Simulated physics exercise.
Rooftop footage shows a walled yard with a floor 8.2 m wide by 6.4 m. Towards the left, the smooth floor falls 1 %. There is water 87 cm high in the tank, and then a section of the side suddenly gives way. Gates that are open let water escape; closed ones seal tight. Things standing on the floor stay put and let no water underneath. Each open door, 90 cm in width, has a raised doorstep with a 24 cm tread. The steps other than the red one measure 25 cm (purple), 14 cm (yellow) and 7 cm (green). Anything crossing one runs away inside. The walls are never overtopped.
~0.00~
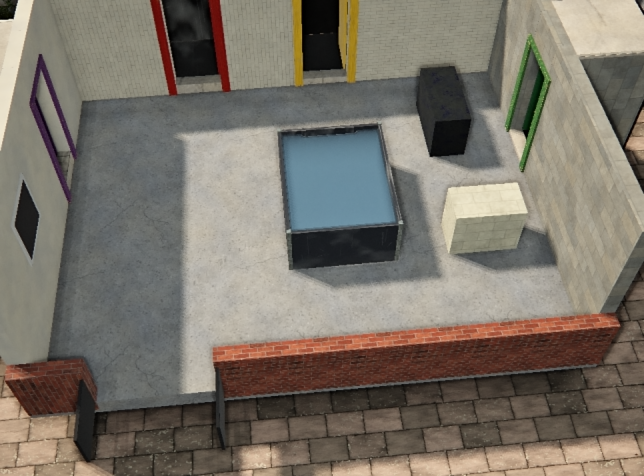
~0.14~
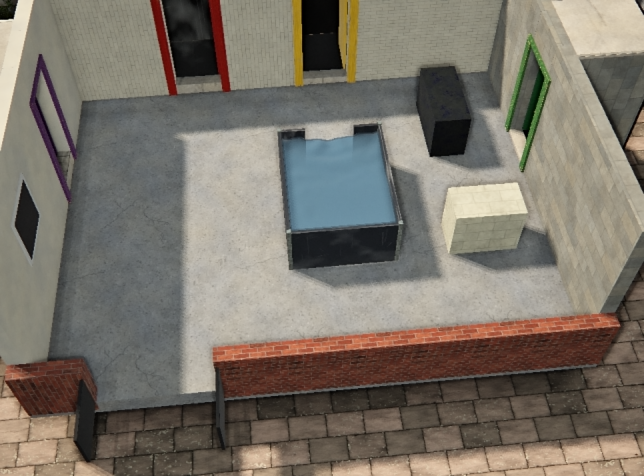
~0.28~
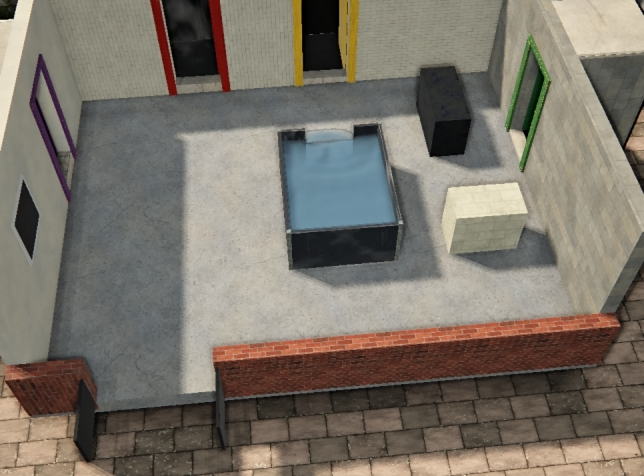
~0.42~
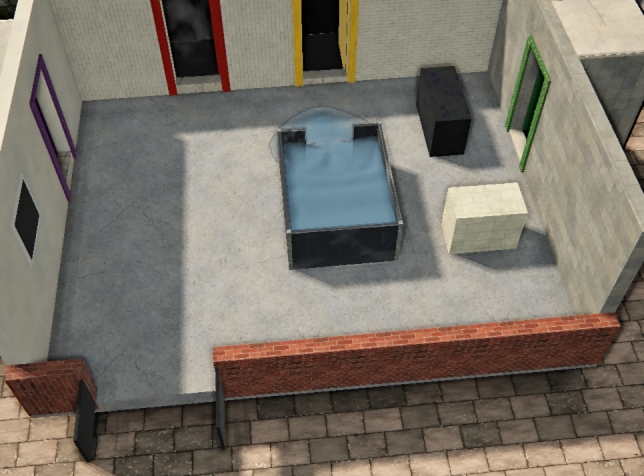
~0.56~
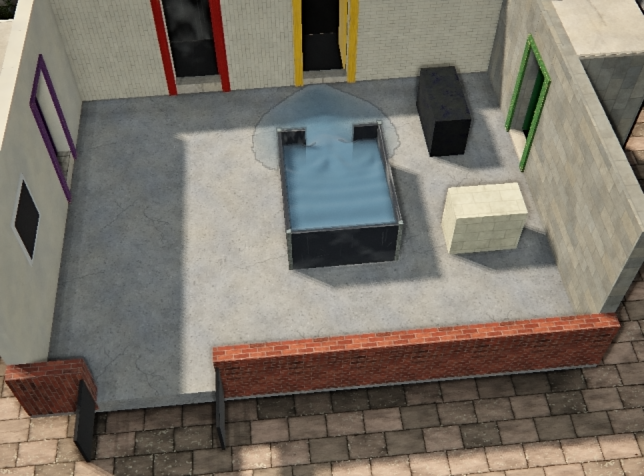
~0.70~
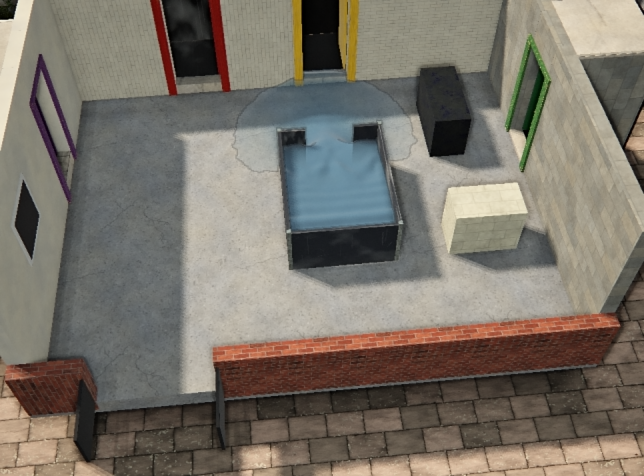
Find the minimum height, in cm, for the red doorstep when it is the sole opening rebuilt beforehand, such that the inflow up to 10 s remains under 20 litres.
The minimum height is about 9.5 cm.
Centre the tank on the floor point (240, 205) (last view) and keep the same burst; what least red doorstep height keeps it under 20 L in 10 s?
Then roughly 36 cm.
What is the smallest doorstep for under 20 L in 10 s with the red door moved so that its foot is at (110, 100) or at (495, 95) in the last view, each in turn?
In turn: Roughly 14.5 cm, roughly 18 cm.
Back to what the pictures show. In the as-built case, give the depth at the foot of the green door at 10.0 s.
About 4.5 centimetres deep.
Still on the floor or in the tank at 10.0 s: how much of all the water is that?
About 80 per cent.
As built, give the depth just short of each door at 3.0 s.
Depths in cm: Red 12, purple 9, yellow 28, green 6.
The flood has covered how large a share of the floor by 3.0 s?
Wet share: Around 35 %.
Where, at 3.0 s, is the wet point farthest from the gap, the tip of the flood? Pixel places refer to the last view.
Somewhere near the pixel (83, 104).
After 1.4 s water covers 20 % of the floor, deepest (44 cm) near (328, 157); 14 cm at the red door, 0 litres in over its 22 cm doorstep.
After 3.0 s water covers 35 % of the floor, deepest (28 cm) near (91, 109); 12 cm at the red door, 0 litres in over its 22 cm doorstep.
After 10.0 s water covers 90 % of the floor, deepest (12 cm) near (83, 104); 5 cm at the red door, 0 litres in over its 22 cm doorstep.
At the red door as built, the water arrived by 1.2 s and peaked near 17 cm at 1.8 s.
Run again over the same 10 s with other heights there, 30 litres in over 8 cm, 14 litres over 10.5 cm. The limit of 20 litres is kept from about 9.5 cm up.
